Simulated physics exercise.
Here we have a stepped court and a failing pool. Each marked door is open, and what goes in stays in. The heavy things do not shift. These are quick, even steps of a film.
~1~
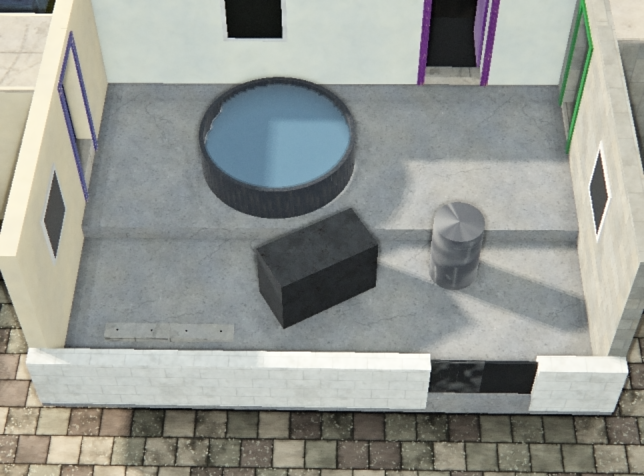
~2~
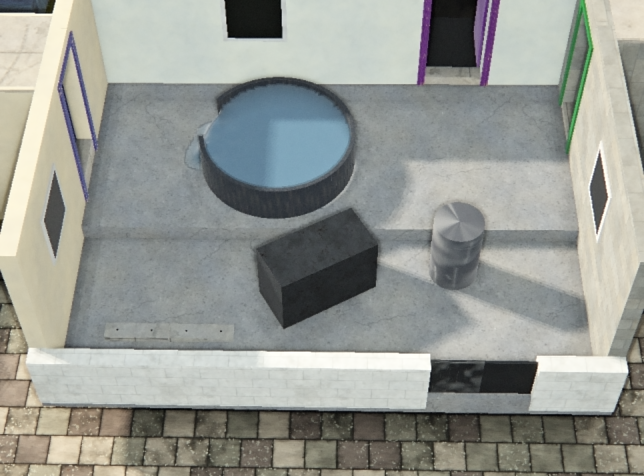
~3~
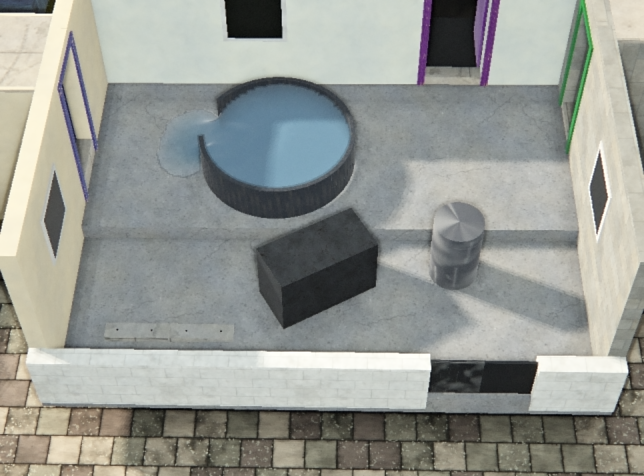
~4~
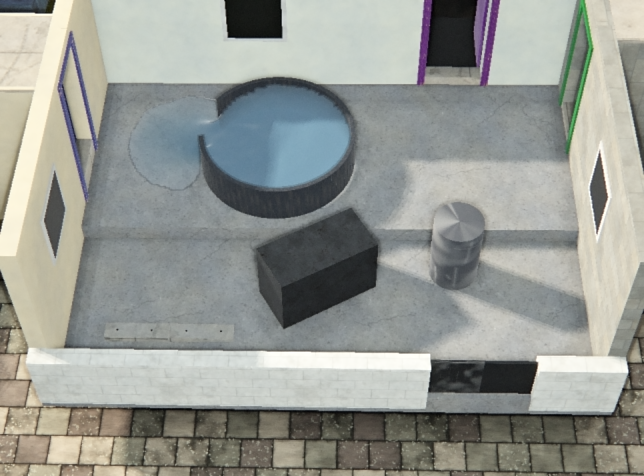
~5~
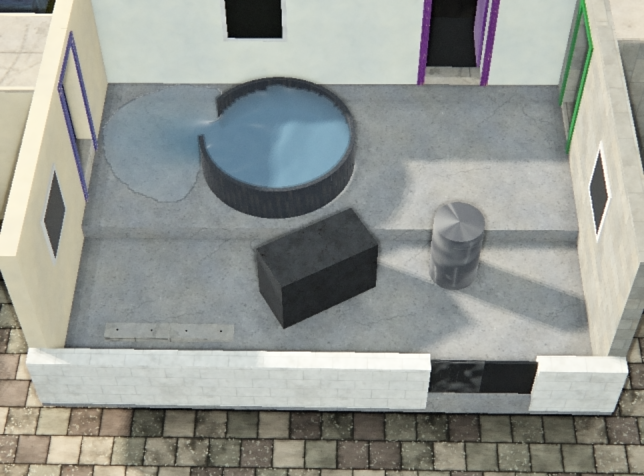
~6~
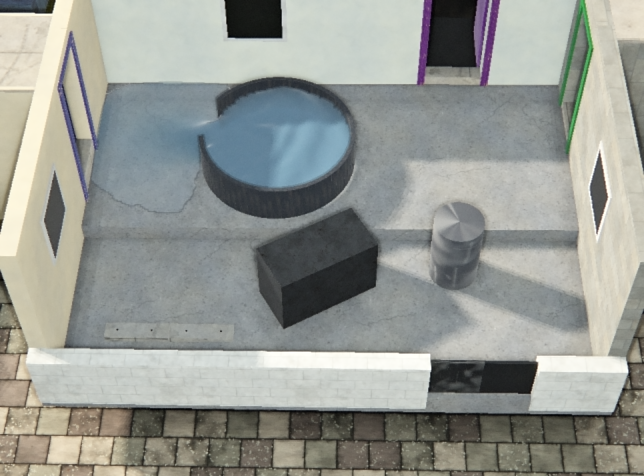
Water pouring from a gap in the left side of a round pool, spreading leftward in a thin sheet across a grey walled court.
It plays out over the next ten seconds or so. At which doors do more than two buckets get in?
The purple door stays under that; the green door stays under that; the blue door stays under that.
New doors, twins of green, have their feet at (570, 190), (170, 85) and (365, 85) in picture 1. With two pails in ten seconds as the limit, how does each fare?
As listed: Keeps below it, lets more in, is under.
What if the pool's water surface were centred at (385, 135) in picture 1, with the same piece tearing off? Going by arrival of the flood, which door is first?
First comes the blue-painted one.
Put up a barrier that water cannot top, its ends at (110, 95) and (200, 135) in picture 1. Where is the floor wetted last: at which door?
Last comes the one in green.
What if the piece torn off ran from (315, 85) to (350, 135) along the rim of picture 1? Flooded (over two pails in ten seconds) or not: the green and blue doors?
My reading: The green one takes more; the blue one is under.
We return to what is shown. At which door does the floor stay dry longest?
I say the green-painted one.
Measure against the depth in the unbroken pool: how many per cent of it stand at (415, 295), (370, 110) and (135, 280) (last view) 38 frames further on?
About 0, 6 and 6 per cent.
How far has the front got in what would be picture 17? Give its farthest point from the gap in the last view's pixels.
Around (68, 334).
A moment on, water covers 15 % of the floor; the purple door not reached, the green door not reached, the blue door wet at the sill, nothing in.
Next, water covers 15 % of the floor; the purple door not reached, the green door not reached, the blue door wet at the sill, nothing in.
Then, water covers 30 % of the floor; the purple door not reached, the green door not reached, the blue door wet at the sill, nothing in.
Later, water covers 60 % of the floor; the purple door wet at the sill, nothing in, the green door wet at the sill, nothing in, the blue door wet at the sill, nothing in.
In the end, water covers 90 % of the floor; the purple door wet at the sill, nothing in, the green door wet at the sill, nothing in, the blue door wet at the sill, nothing in.
